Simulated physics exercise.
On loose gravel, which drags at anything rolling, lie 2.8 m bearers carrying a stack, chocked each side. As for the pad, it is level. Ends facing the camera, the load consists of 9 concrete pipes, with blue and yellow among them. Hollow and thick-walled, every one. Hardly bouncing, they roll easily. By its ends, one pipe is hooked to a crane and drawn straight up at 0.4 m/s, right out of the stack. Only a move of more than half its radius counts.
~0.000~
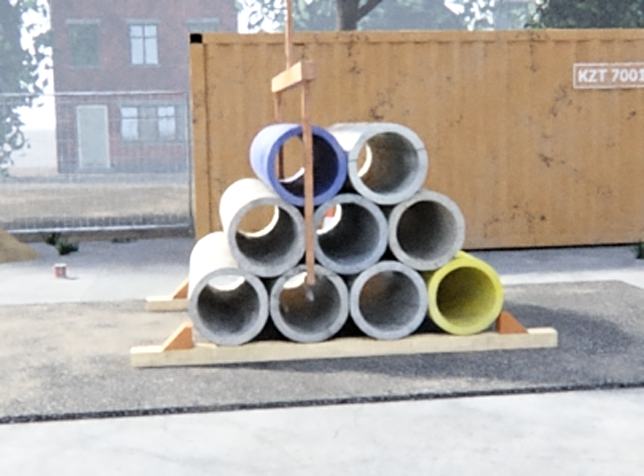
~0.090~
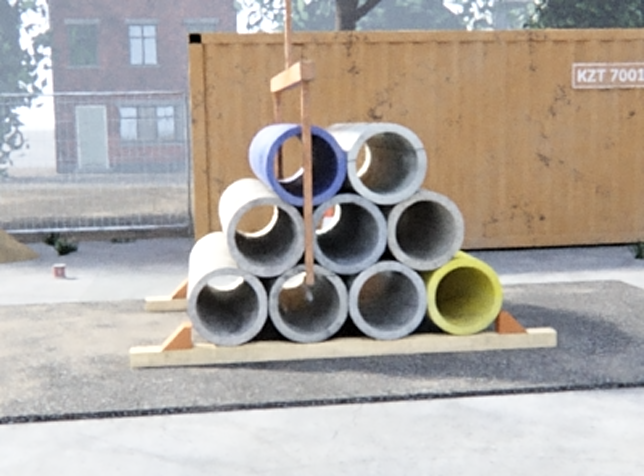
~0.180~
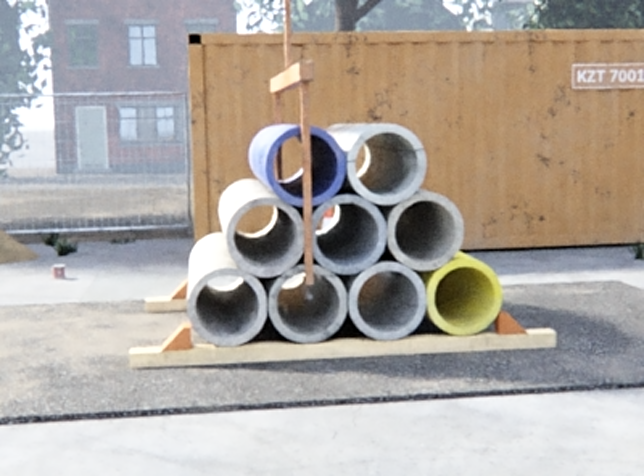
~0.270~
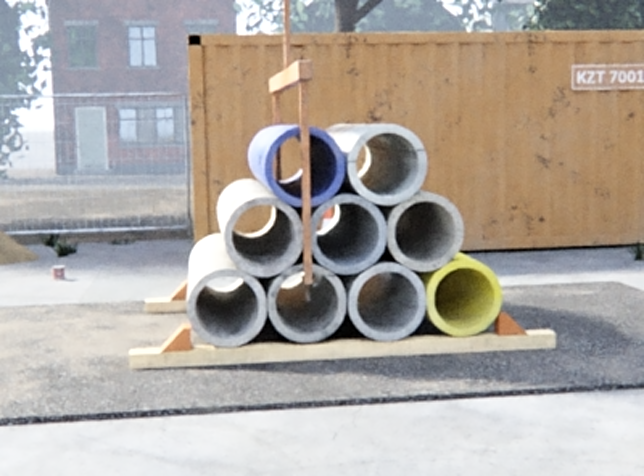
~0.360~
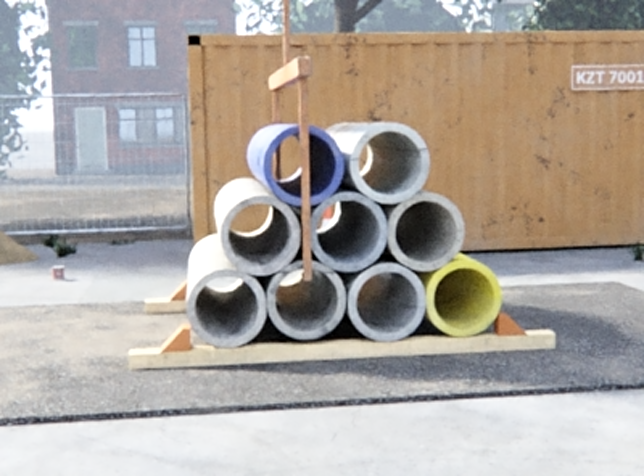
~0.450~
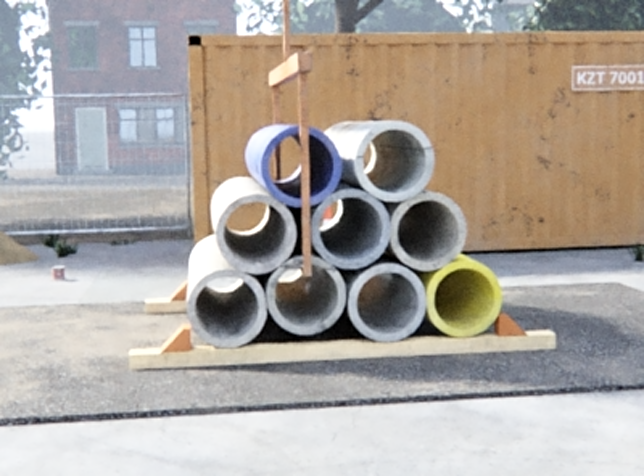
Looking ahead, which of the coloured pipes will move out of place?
Outcome - blue: Moved from its spot; yellow: Left in its spot.
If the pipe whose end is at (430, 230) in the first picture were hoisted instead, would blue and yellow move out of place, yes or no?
In that case blue no, yellow no.
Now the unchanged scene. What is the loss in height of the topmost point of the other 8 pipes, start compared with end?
45 cm.
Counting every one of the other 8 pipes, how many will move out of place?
4 of them.
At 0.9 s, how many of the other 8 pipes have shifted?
The tally at that time would be 3.
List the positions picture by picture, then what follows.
In the first frame, blue at (307, 166), yellow at (467, 297); hooked one at (310, 304); the pad is level; 4 of the 9 form the bottom row.
In the second frame, blue at (306, 166), yellow at (466, 297); hooked one at (309, 304).
In the third frame, blue at (306, 166), yellow at (465, 298); hooked one at (308, 304).
In the fourth frame, blue at (305, 167), yellow at (465, 299); hooked one at (307, 304), up 1 cm.
In the fifth frame, blue at (304, 166), yellow at (465, 299); hooked one at (307, 301), up 4 cm.
In the sixth frame, blue at (301, 166), yellow at (465, 300); hooked one at (307, 296), up 7 cm.
After 0.9 s, blue is 11 cm further left and 6 cm lower; yellow is unmoved; 3 out of place.
After 1.4 s, blue is 2 cm further left and 2 cm higher; no change for yellow; 1 out of place.
After 2.0 s, blue is 21 cm further left and 21 cm lower; no change for yellow; 4 out of place.
At rest (3.3 s), blue is 26 cm further left and 45 cm lower; yellow is unmoved; 4 out of place.
